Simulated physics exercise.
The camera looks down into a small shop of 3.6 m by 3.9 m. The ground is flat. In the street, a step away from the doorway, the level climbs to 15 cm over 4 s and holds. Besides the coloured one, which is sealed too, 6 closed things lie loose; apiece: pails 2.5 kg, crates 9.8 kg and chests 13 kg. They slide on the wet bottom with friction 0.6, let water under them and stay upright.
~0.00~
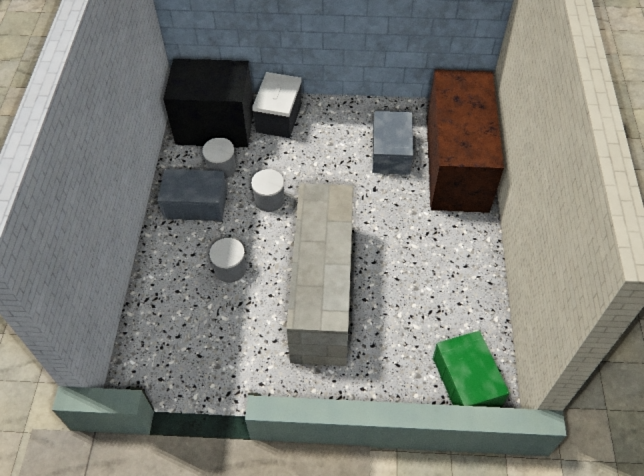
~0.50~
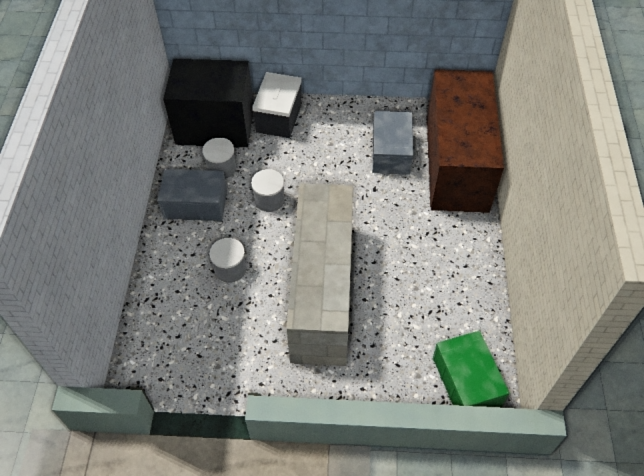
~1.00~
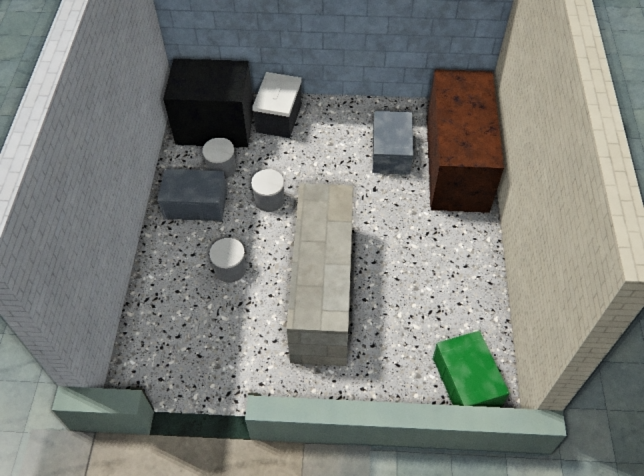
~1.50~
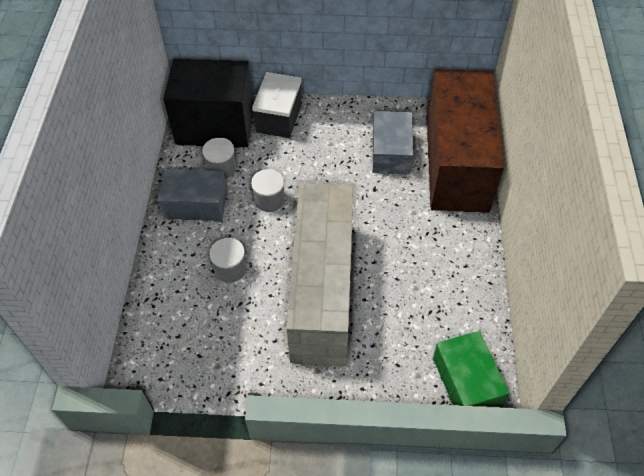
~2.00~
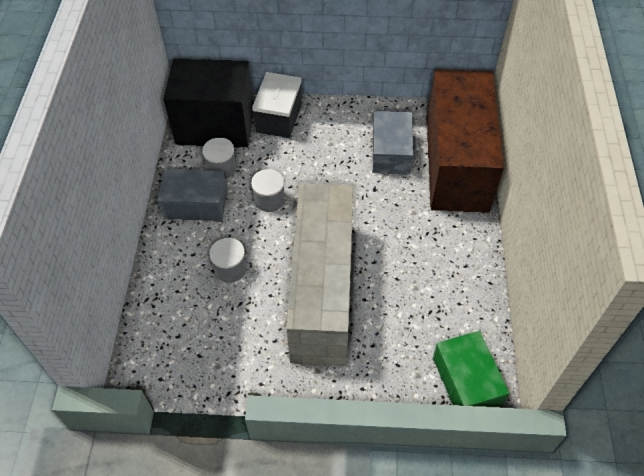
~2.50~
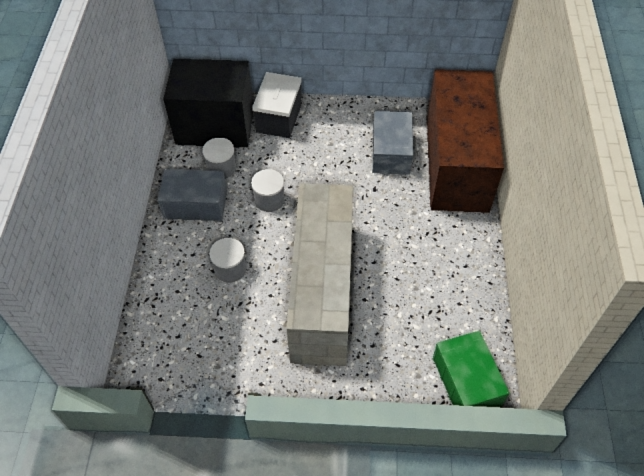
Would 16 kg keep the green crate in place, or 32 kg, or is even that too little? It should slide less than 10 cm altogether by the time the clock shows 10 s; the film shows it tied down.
For it, the smaller load will do.
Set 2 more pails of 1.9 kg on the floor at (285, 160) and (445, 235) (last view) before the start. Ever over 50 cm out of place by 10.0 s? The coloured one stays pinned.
In that order: Over, under.
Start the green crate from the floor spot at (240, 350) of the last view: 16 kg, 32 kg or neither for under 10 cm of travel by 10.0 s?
Only the larger holds.
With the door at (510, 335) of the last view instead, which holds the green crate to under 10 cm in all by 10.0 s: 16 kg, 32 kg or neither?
Then only the higher weight holds it.
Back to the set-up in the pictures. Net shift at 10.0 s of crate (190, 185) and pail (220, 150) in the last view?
In that order: 60 cm, 80 cm.
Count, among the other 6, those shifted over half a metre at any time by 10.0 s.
I count 5.
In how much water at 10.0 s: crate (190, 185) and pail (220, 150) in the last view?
About 7 and 7 cm.
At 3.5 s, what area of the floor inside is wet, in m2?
Roughly 1.5 m2.
After 3.5 s the green crate would be 0 cm from its start with 16 kg and 0 cm from its start with 32 kg; 0 cm of water round it then.
After 4.5 s the green crate would be 0 cm from its start with 16 kg and 0 cm from its start with 32 kg; 0 cm of water round it then.
After 7.0 s the green crate would be 0 cm from its start with 16 kg and 0 cm from its start with 32 kg; 0 cm of water round it then.
After 10.0 s the green crate would be 0 cm from its start with 16 kg and 0 cm from its start with 32 kg; 1 cm of water round it then.
